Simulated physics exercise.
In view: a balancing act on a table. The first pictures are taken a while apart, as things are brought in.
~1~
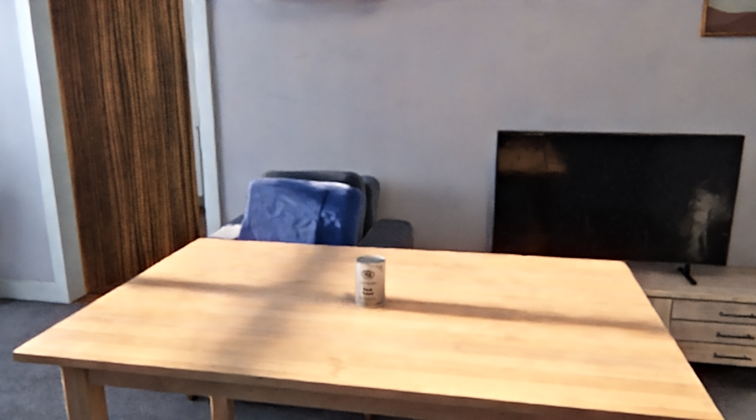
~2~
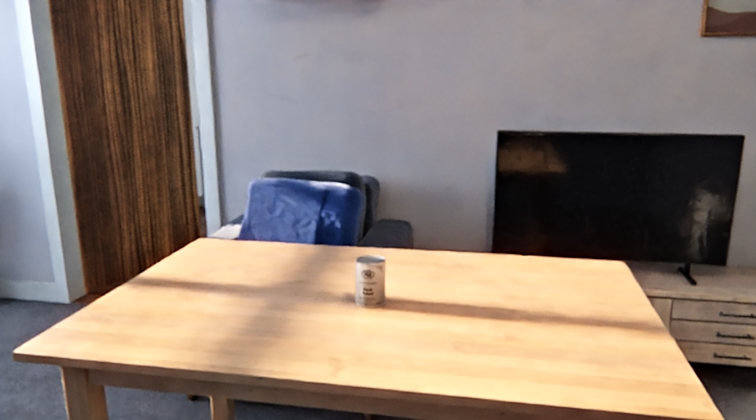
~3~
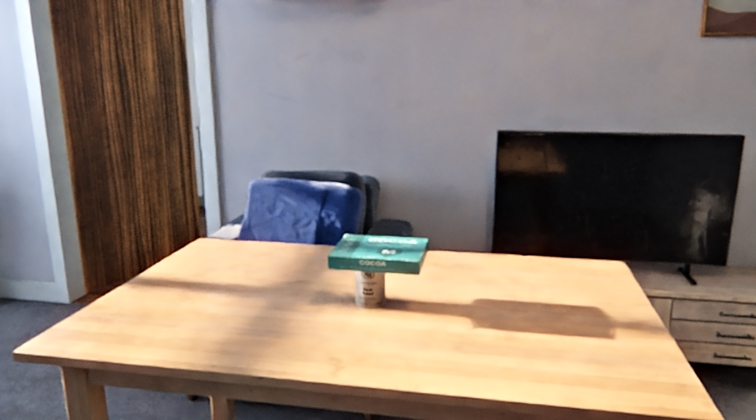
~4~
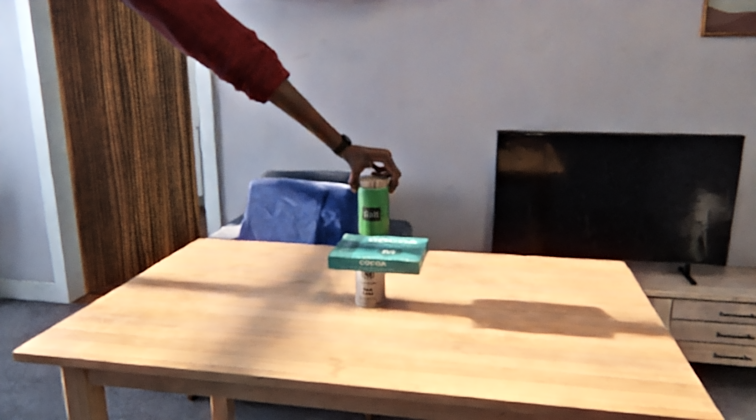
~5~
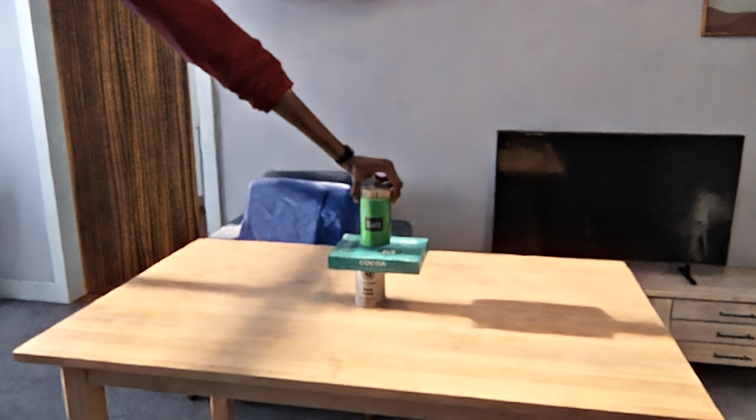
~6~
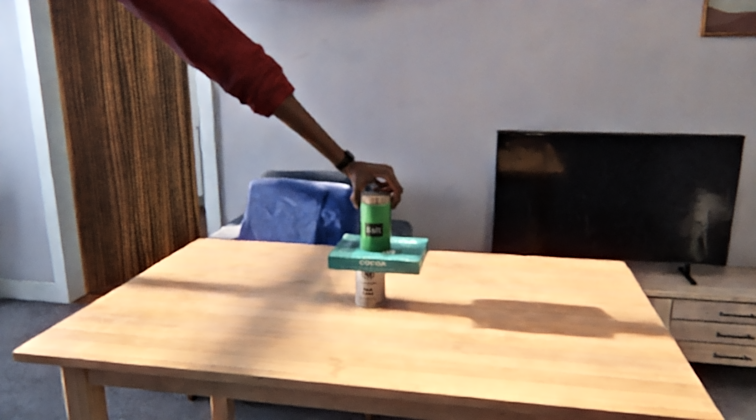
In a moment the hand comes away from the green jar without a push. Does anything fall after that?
As it turns out, it stays up.
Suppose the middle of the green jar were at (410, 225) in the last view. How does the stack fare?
Then it gives way.
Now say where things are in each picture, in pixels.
The last thing is not in view yet; white tin (371, 281), in the first picture.
The last thing is not in view yet; white tin (371, 281), in the second picture.
The last thing is not in view yet; white tin (371, 281), in the third picture.
Coming down; green jar (374, 206); white tin (371, 281), in the fourth picture.
Coming down; green jar (376, 216); white tin (371, 281), in the fifth picture.
Set down, still held; green jar (376, 221); white tin (371, 281), in the sixth picture.
Then, 0.60 s past the last view, nothing moves.
Then, 1.30 s past the last view, green jar resting near (376, 222).
Finally, all 3 still in place. Final places as the last picture's camera would see them, green jar near (376, 222). The stack keeps its balance.
